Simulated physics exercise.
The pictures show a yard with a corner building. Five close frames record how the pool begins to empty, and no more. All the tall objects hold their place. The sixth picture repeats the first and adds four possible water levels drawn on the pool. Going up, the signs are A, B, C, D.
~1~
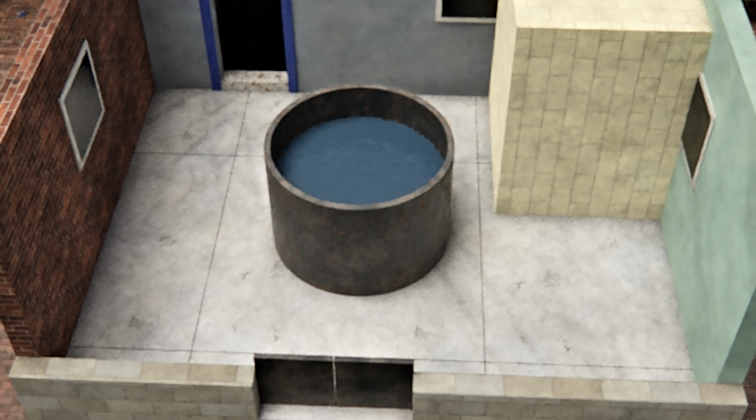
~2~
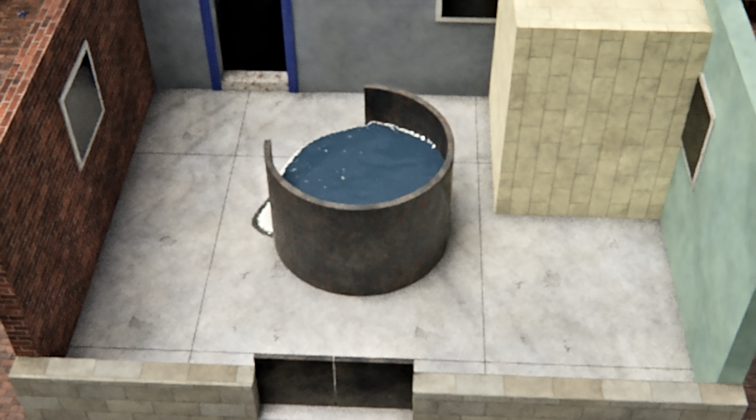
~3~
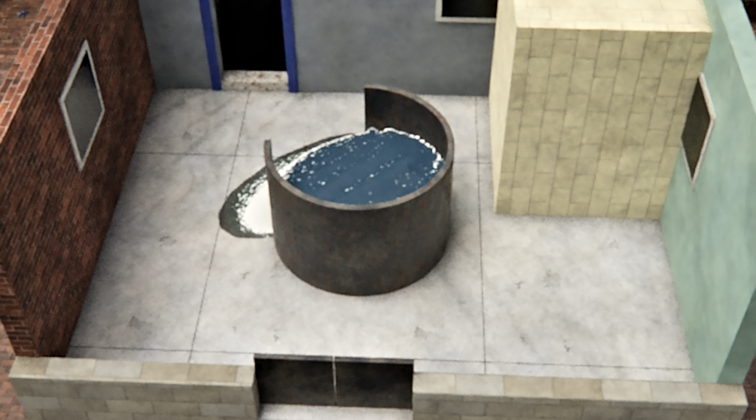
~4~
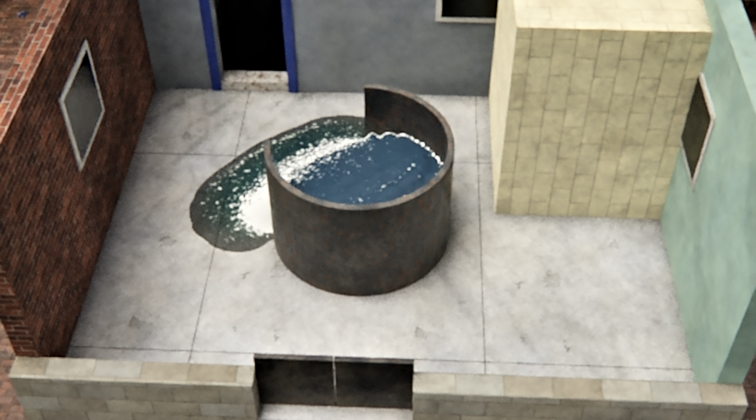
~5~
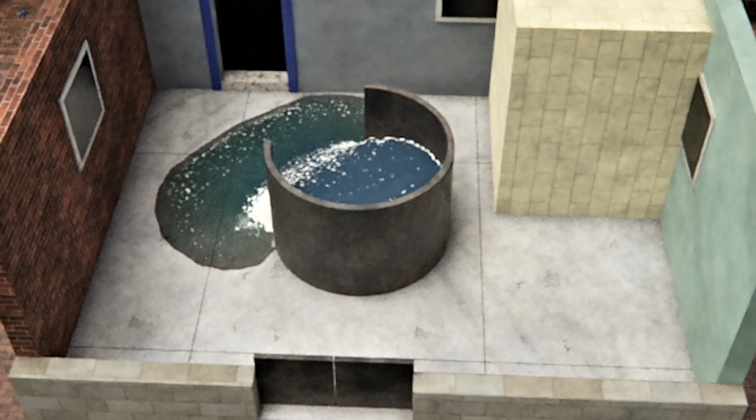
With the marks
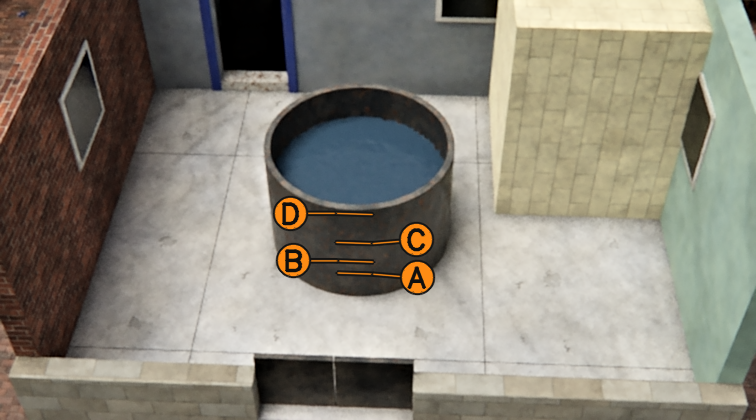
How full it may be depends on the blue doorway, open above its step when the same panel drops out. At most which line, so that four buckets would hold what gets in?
Take A.
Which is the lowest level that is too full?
B it is.
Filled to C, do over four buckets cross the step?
Yes, that goes wrong.
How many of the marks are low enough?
One.
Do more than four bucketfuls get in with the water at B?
Yes, that goes wrong.
On the marked copy, A at (355, 273); B at (355, 261); C at (354, 243); D at (353, 213); from the bottom up A, B, C, D.
With A, a bucket or two gets in.
With B, about 8 bucketfuls get in.
With C, some 25 bucketfuls get in.
With D, dozens of bucketfuls pour in.
